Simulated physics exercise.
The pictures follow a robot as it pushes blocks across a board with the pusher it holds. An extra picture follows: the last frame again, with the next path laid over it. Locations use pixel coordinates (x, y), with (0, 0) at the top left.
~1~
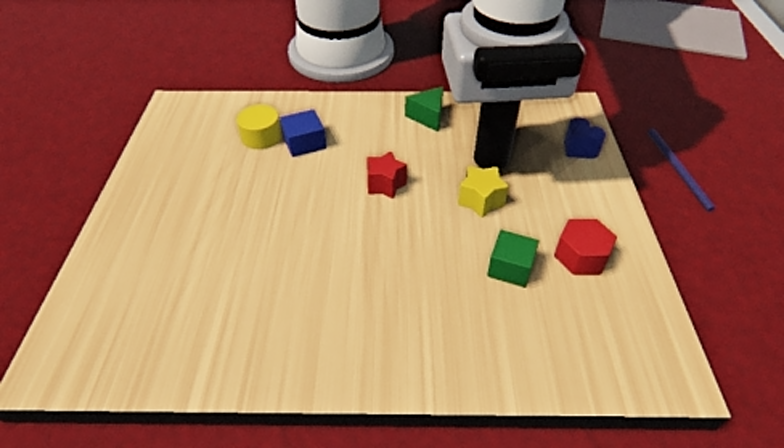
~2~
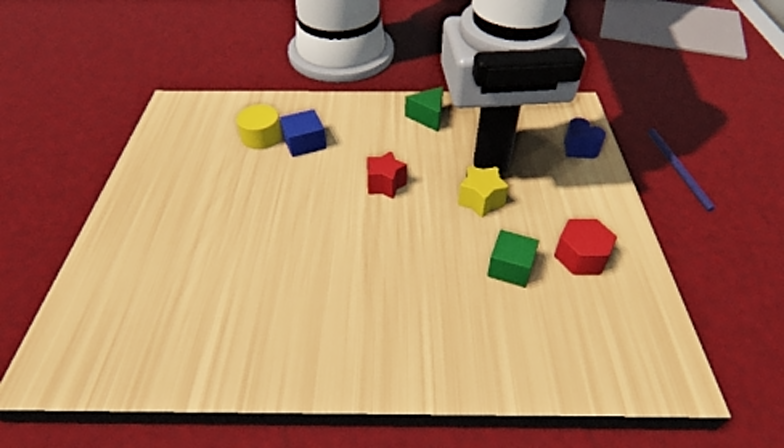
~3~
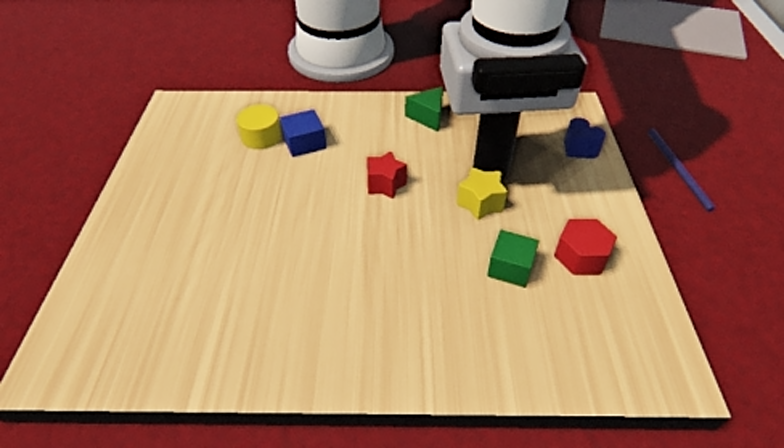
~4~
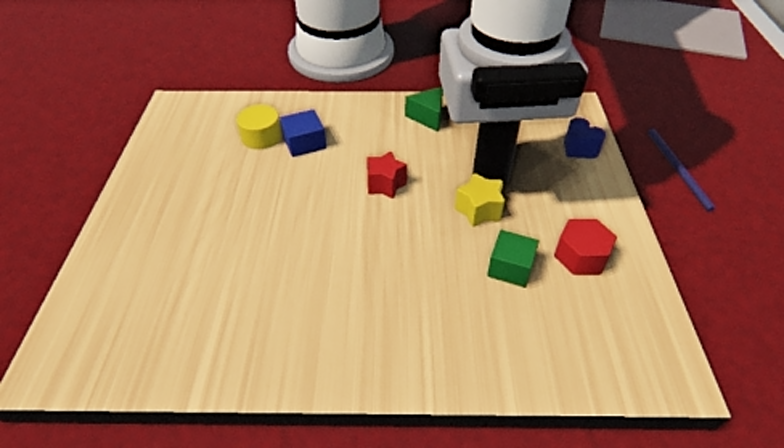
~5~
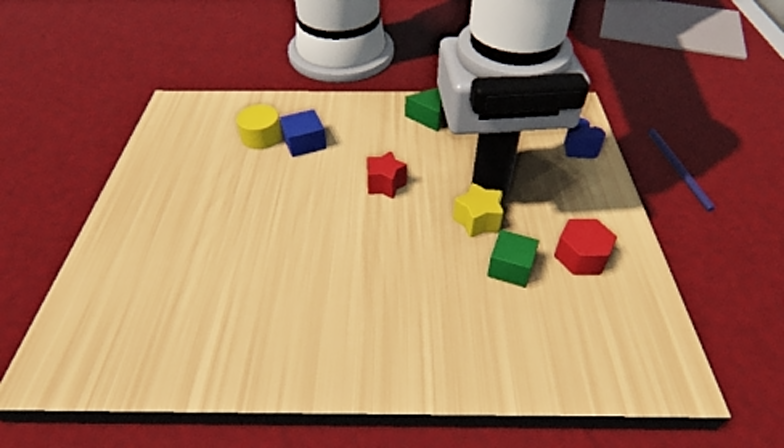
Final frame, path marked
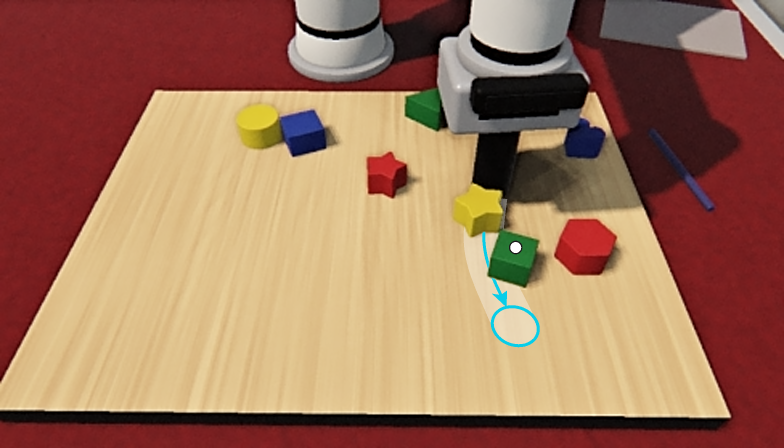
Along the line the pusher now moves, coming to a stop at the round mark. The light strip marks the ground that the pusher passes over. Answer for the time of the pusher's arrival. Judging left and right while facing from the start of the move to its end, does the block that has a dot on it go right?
No, that is not what happens.
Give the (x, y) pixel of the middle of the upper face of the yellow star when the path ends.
The point I'd pick in the picture is (460, 276).
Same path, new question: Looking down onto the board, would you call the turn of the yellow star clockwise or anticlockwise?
It ends up turned clockwise.
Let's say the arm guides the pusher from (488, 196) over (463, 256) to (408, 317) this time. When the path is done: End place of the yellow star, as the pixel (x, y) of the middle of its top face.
I'd expect the centre of its top face to be at (408, 337).
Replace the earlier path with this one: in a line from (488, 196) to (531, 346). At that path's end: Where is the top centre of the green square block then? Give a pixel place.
It will end up at (565, 368).
The line goes from (488, 196) via (484, 234) and (493, 277), ending at (515, 326); the dot is on the green square block.
What follows on the original path. One third of the way, pusher at (485, 227); yellow star at (471, 239).
Two thirds of the way, pusher at (495, 271); yellow star at (460, 272), turned 45° clockwise; green square block at (543, 279), turned 50° anticlockwise.
At the end, pusher at (517, 319); yellow star at (460, 276), turned 60° clockwise; green square block at (564, 296), turned 115° anticlockwise; red hexagonal block unmoved.
